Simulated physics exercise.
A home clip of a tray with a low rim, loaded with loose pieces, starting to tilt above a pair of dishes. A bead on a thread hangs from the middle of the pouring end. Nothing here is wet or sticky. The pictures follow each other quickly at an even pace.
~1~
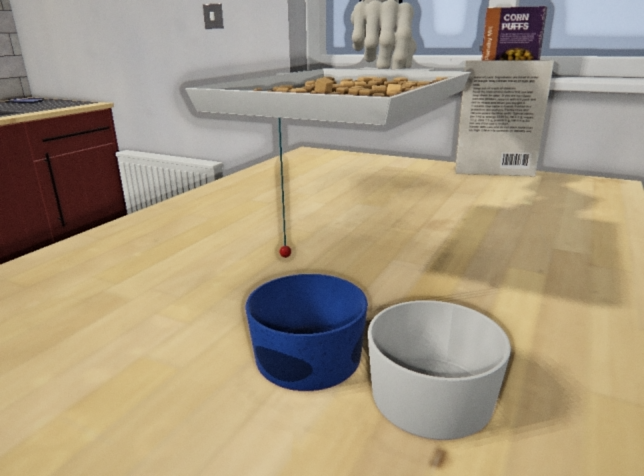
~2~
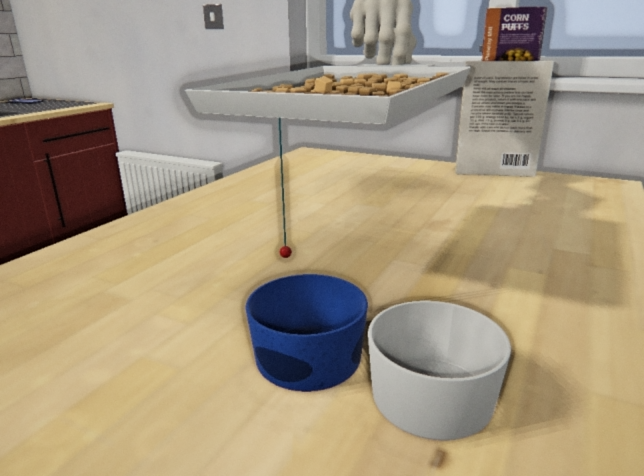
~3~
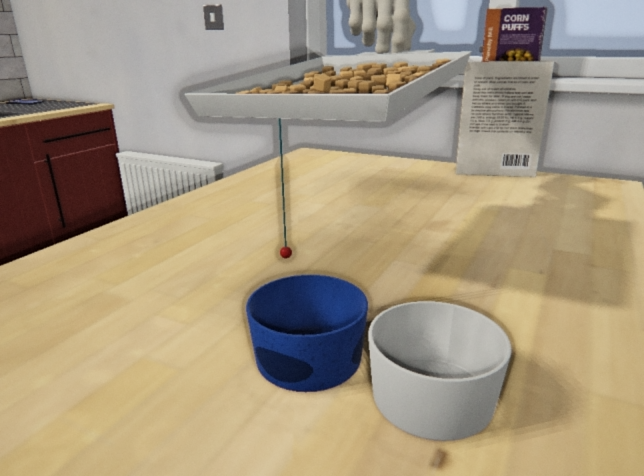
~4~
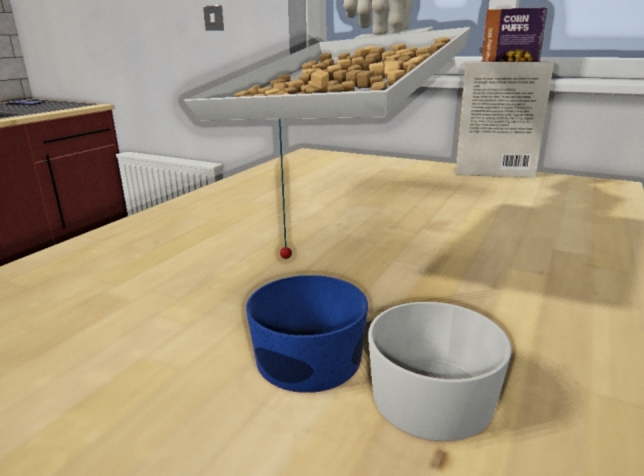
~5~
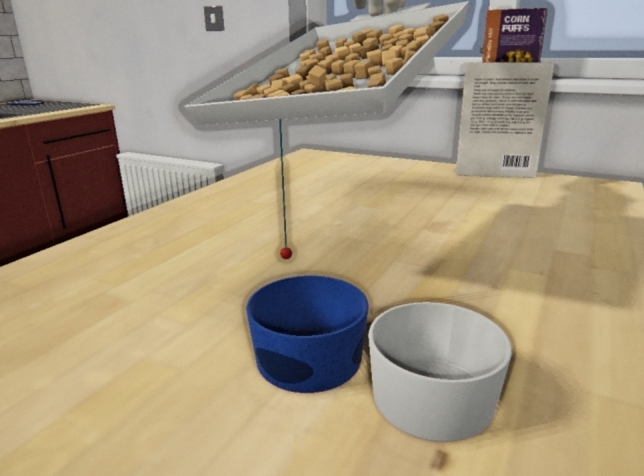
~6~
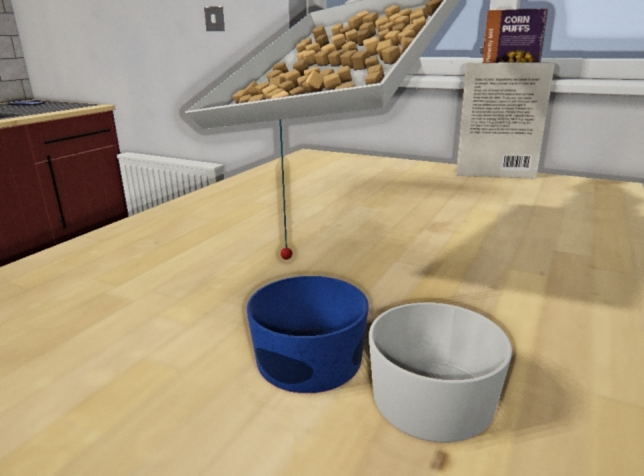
Tray of small brown pieces tilting gradually toward its lower left corner above a blue bowl and a white bowl on a wooden table.
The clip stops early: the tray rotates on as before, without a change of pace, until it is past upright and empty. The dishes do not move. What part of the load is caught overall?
In the dishes lies less than half of it.
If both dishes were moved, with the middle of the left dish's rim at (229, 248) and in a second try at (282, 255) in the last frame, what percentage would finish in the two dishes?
First some 20, then 0 per cent.
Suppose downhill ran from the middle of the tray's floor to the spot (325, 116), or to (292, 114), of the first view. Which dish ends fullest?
One: The left dish. Two: Left.
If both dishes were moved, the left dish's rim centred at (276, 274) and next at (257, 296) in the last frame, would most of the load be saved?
One: Not half. Two: The smaller part.
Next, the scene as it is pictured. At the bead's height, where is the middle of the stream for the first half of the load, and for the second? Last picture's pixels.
Around (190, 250) and then (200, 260).
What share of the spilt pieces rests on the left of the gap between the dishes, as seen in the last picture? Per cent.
Roughly 100 in a hundred.
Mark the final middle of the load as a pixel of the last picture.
Around (184, 319).
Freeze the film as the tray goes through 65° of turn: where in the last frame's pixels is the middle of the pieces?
Close to (258, 69).
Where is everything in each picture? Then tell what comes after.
The first frame shows corners of the pouring end at (195, 88) and (385, 97), level; middle of the load at (357, 92), small wooden cubes; left dish at (276, 357); right dish at (415, 402); bead on its thread at (286, 252).
The second frame shows corners of the pouring end at (195, 89) and (385, 96), level; middle of the load at (357, 90).
The third frame shows corners of the pouring end at (194, 93) and (384, 93), tipped barely, lowest at the left corner; middle of the load at (357, 83).
The fourth frame shows corners of the pouring end at (193, 98) and (382, 89), tipped a little, lowest at the left corner; middle of the load at (355, 72).
The fifth frame shows corners of the pouring end at (193, 103) and (379, 85), tipped clearly, lowest at the left corner; middle of the load at (353, 61).
The sixth frame shows corners of the pouring end at (193, 108) and (377, 82), tipped clearly, lowest at the left corner; middle of the load at (350, 49); left dish at (277, 359); right dish at (416, 405).
Soon, tray tipped steeply; all on the tray.
A while on, tray tipped past a quarter turn; most on the tray; a small part outside both; a small part in the air.
Towards the end, tray tipped past a quarter turn; a stray few in the left dish; nearly all outside both.
Finally, tray tipped past a quarter turn; none in the right dish; a stray few in the left dish; nearly all outside both.
